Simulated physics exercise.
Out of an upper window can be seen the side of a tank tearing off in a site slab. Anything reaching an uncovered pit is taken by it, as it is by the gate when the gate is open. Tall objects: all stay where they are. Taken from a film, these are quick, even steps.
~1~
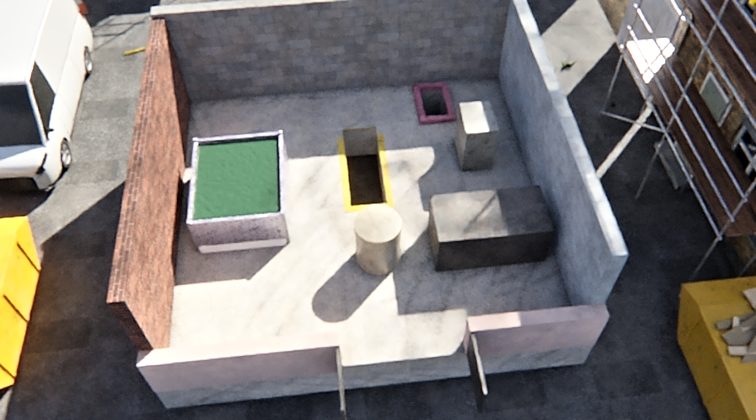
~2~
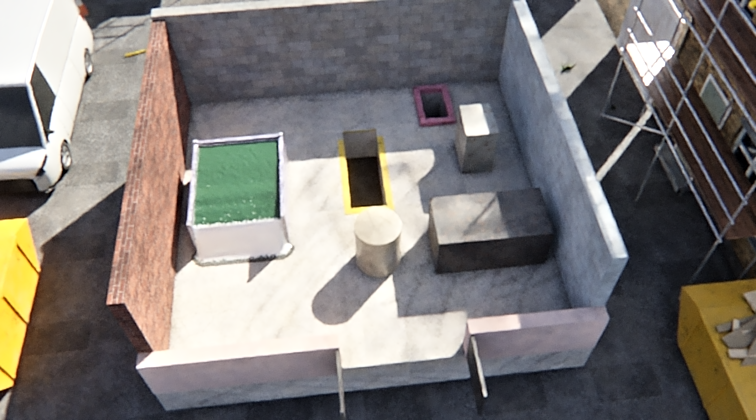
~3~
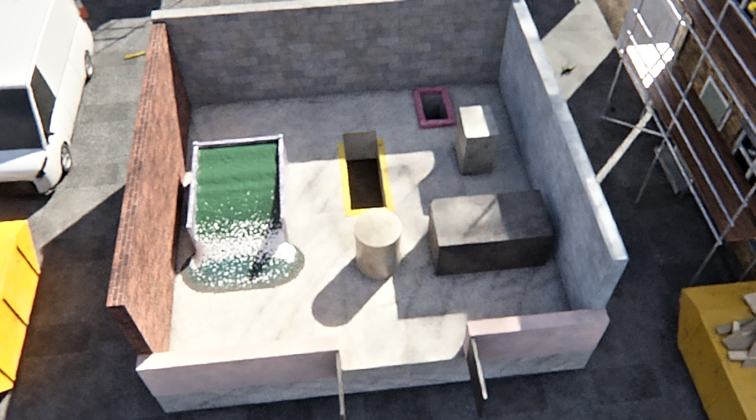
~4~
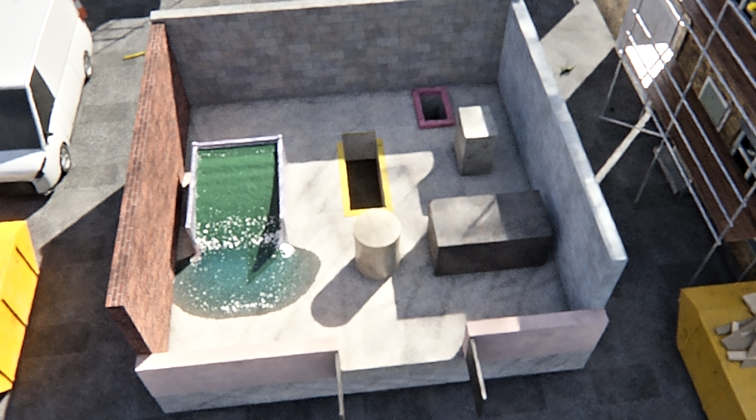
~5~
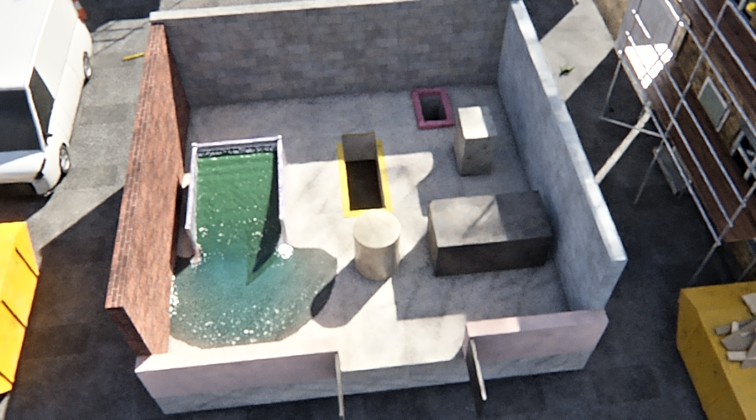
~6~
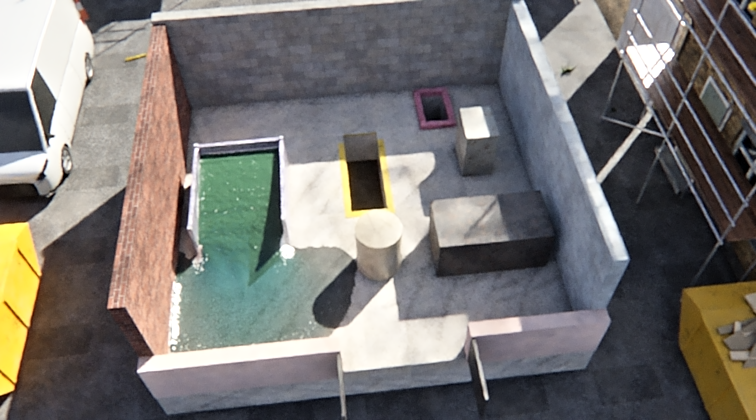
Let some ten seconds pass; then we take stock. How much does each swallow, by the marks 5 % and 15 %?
In the end the gate drains a share exceeding fifteen per cent; the yellow pit drains a share of five to fifteen per cent; the pink pit drains a share short of five per cent.
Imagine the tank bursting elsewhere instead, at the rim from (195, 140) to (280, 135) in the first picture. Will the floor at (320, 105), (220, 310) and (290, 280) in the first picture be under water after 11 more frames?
The first would be drenched, the second still unwetted and the third still unwetted.
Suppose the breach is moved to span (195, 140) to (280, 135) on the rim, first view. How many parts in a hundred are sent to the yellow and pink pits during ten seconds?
Shares: Yellow at 25 percent, pink at 12 percent.
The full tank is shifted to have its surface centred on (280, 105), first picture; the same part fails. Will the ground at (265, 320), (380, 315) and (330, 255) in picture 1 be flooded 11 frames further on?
Spot one wetted, spot two wetted, spot three wetted.
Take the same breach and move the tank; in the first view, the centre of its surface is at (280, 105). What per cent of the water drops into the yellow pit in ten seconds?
Share in the yellow pit - 14 in a hundred.
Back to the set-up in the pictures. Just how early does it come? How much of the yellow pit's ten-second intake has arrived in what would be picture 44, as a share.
Around 40 in a hundred.
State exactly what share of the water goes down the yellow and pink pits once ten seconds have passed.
Shares, in order: 8 % and 0 %.
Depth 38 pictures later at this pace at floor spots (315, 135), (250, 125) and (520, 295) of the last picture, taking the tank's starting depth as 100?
I'd put them at close to 0 per cent, then 4 per cent, then 25 per cent.
A moment on, water covers 25 % of the floor; the gate 0 %, the yellow pit 0 %, the pink pit 0 %.
Next, water covers 25 % of the floor; the gate 3 %, the yellow pit 0 %, the pink pit 0 %.
Then, water covers 40 % of the floor; the gate 8 %, the yellow pit 0 %, the pink pit 0 %.
Later, water covers 65 % of the floor; the gate 14 %, the yellow pit 3 %, the pink pit 0 %.
In the end, water covers 90 % of the floor; the gate 27 %, the yellow pit 8 %, the pink pit 0 %.
